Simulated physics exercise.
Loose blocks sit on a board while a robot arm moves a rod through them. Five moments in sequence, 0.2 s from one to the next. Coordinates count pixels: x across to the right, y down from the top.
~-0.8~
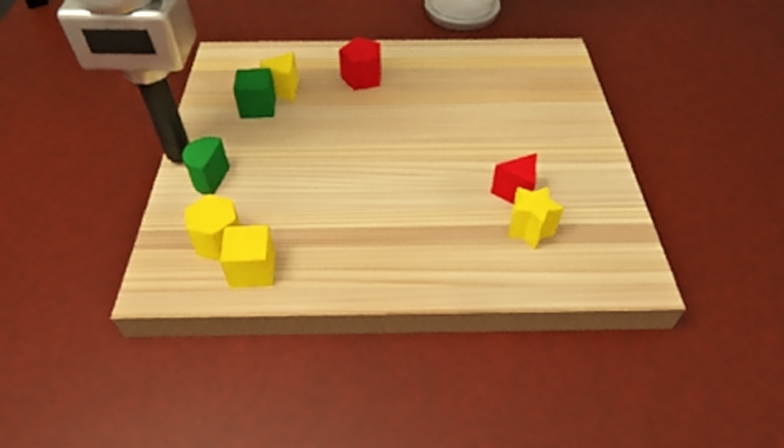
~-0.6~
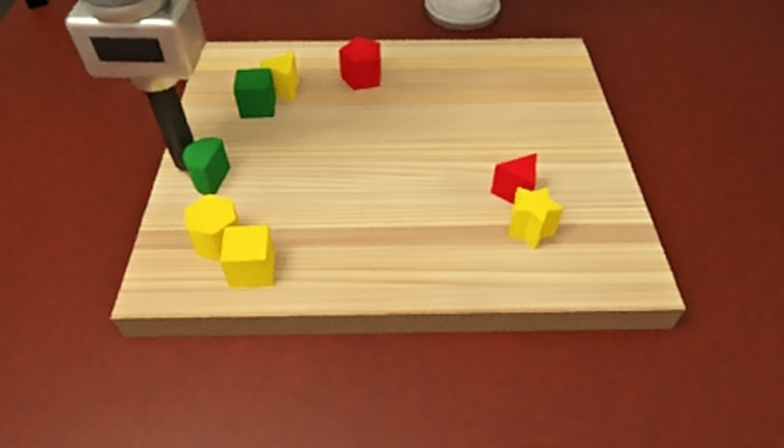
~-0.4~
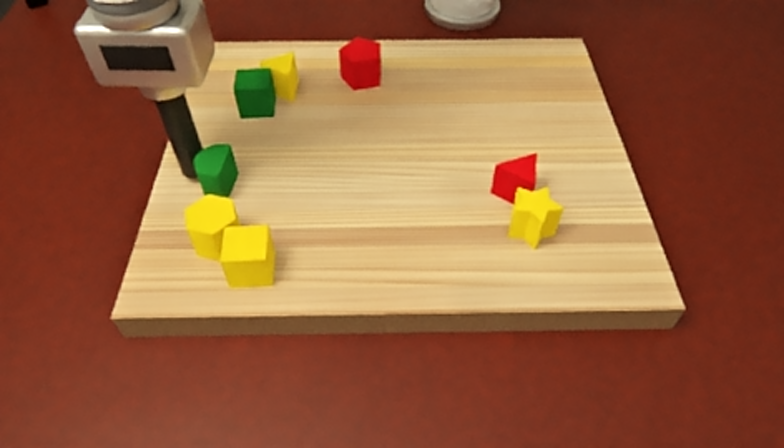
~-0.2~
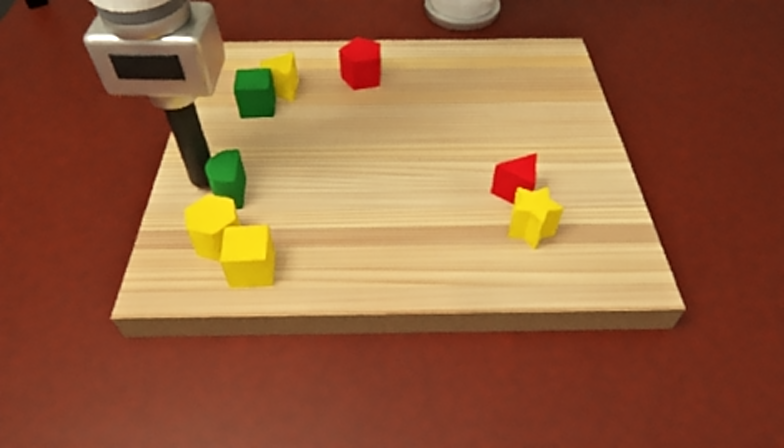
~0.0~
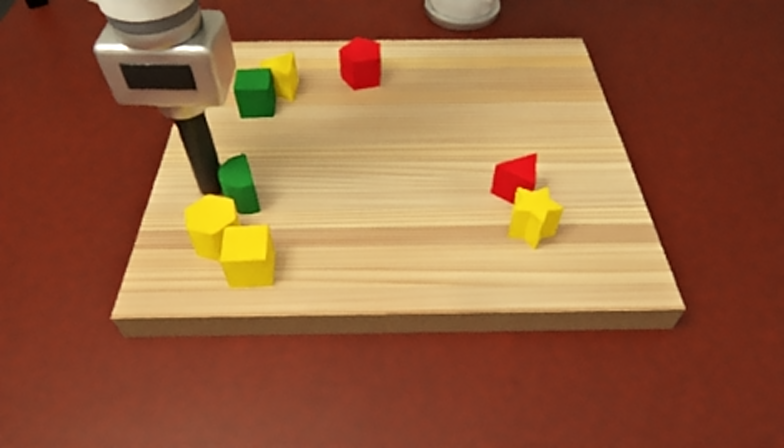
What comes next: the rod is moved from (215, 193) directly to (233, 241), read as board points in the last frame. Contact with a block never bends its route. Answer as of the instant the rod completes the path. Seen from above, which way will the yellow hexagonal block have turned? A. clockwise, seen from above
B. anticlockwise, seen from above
Choice A: Clockwise, seen from above.
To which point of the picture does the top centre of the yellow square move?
Its top middle will sit at (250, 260).
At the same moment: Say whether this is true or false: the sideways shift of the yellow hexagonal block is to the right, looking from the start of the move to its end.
True.
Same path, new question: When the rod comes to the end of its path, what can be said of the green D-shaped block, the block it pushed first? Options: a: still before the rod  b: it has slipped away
b - it has slipped away.
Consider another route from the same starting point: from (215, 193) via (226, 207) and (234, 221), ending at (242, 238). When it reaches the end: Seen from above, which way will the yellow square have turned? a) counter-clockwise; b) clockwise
a - counter-clockwise.
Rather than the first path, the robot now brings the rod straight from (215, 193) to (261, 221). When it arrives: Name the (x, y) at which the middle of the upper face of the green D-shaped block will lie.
It ends at (289, 185).
What follows on the original path. Halfway along, rod (222, 210); yellow hexagonal block (210, 219); green D-shaped block (249, 179), turned 40° anticlockwise; yellow square (247, 246).
At the end, rod (231, 235); yellow hexagonal block (205, 246), turned 35° clockwise; green D-shaped block (249, 179), turned 40° anticlockwise; yellow square (250, 260), turned 55° anticlockwise.
